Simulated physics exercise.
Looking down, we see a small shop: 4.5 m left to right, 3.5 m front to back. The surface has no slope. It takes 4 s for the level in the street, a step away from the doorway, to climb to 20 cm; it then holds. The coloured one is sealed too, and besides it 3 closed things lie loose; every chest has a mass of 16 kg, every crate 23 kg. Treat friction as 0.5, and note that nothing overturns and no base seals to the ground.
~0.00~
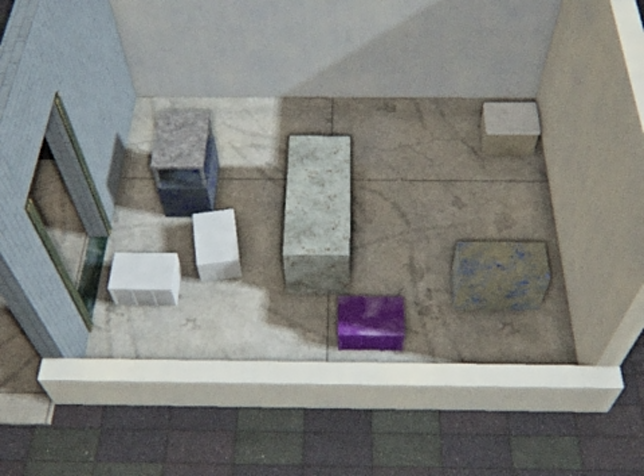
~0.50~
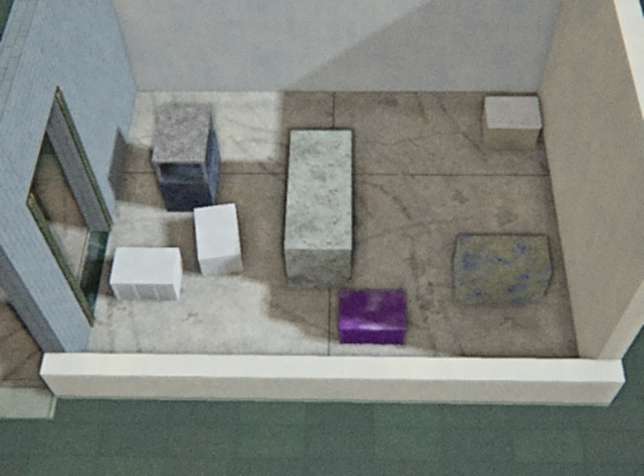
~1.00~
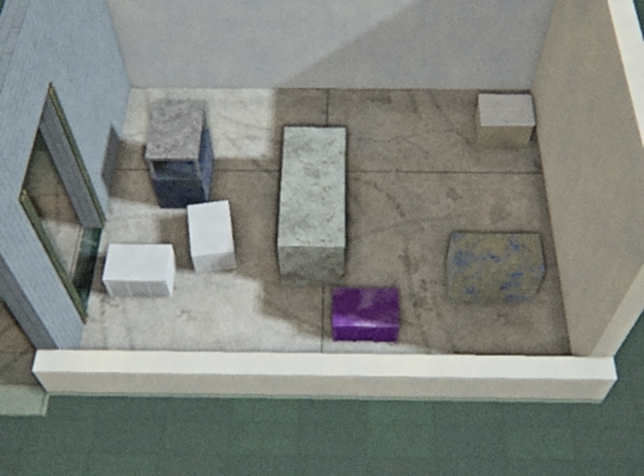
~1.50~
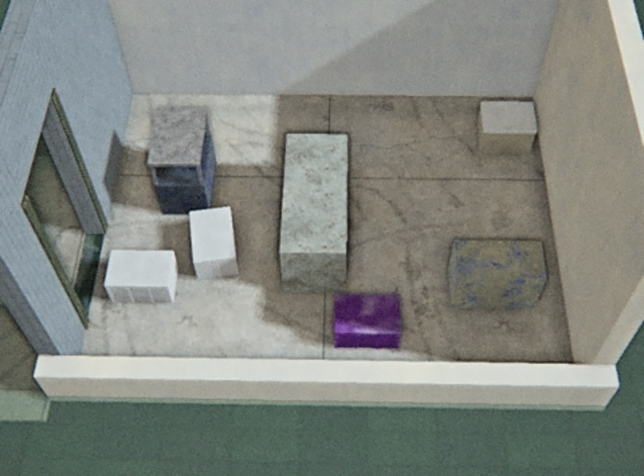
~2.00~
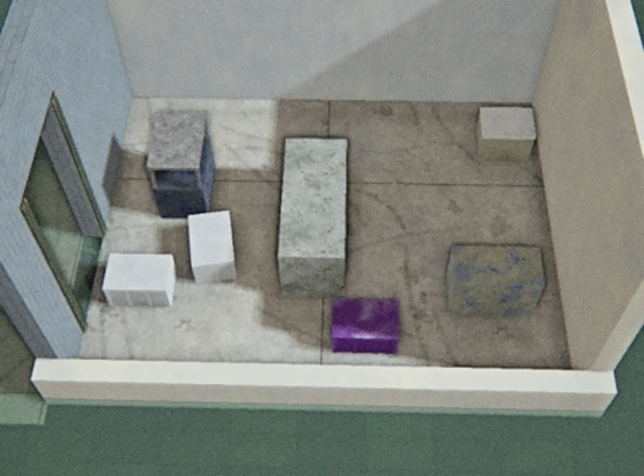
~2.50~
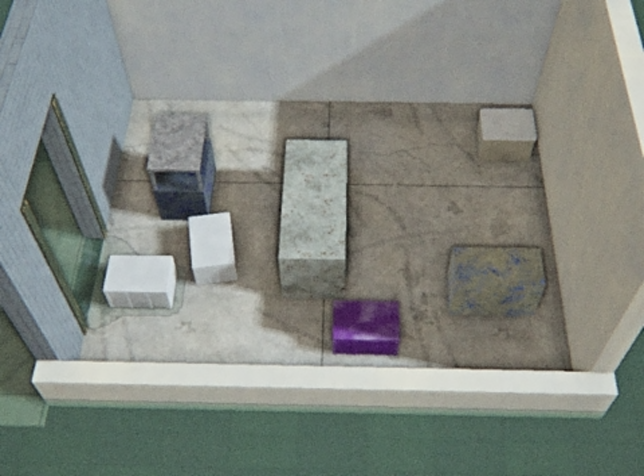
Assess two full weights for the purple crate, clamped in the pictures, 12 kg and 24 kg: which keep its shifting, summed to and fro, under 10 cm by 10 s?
No mass offered succeeds.
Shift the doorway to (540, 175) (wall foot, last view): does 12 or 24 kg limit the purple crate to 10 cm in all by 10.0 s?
Just the heavy one.
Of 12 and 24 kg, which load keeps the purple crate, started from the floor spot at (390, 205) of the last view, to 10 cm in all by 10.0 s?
Looking at the loads, both keep it.
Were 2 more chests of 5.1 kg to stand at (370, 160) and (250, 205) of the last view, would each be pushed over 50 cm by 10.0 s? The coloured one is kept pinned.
Result, in order - falls shy; exceeds it.
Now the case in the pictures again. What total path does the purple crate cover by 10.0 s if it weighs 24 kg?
Total distance: Near 60 cm.
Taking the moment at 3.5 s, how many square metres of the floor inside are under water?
Wet area: Approx. 1.5 m2.
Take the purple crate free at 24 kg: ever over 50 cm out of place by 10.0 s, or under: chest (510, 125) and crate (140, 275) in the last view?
Object 1: Not surpassed, object 2: Surpassed.
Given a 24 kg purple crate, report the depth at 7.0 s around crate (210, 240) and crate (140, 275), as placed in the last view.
8 and 11 cm.
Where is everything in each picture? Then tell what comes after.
The purple crate at (371, 315) rests on the ground; water covers 0.0 m2; 0 of 4 have shifted, in the first picture.
The purple crate at (372, 310), on the bottom; 0.0 m2 under water; 0 of 4 have shifted, in the second picture.
The purple crate at (366, 307) rests on the ground; 0.0 m2 under water; 0 of 4 have shifted, in the third picture.
The purple crate at (367, 313) rests on the ground; water covers 0.0 m2; 0 of 4 have shifted, in the fourth picture.
The purple crate at (366, 318) rests on the ground; water covers 0.0 m2; 0 of 4 have shifted, in the fifth picture.
The purple crate at (366, 320), on the bottom; water covers 0.3 m2; 0 of 4 have shifted, in the sixth picture.
After 3.5 s the purple crate would be 0 cm from its start with 12 kg and 0 cm from its start with 24 kg; 0 cm of water round it then.
After 4.5 s the purple crate would be 0 cm from its start with 12 kg and 0 cm from its start with 24 kg; 0 cm of water round it then.
After 7.0 s the purple crate would be 25 cm from its start with 12 kg and 0 cm from its start with 24 kg; 5 cm of water round it then.
After 10.0 s the purple crate would be 55 cm from its start with 12 kg and 56 cm from its start with 24 kg; 6 cm of water round it then.
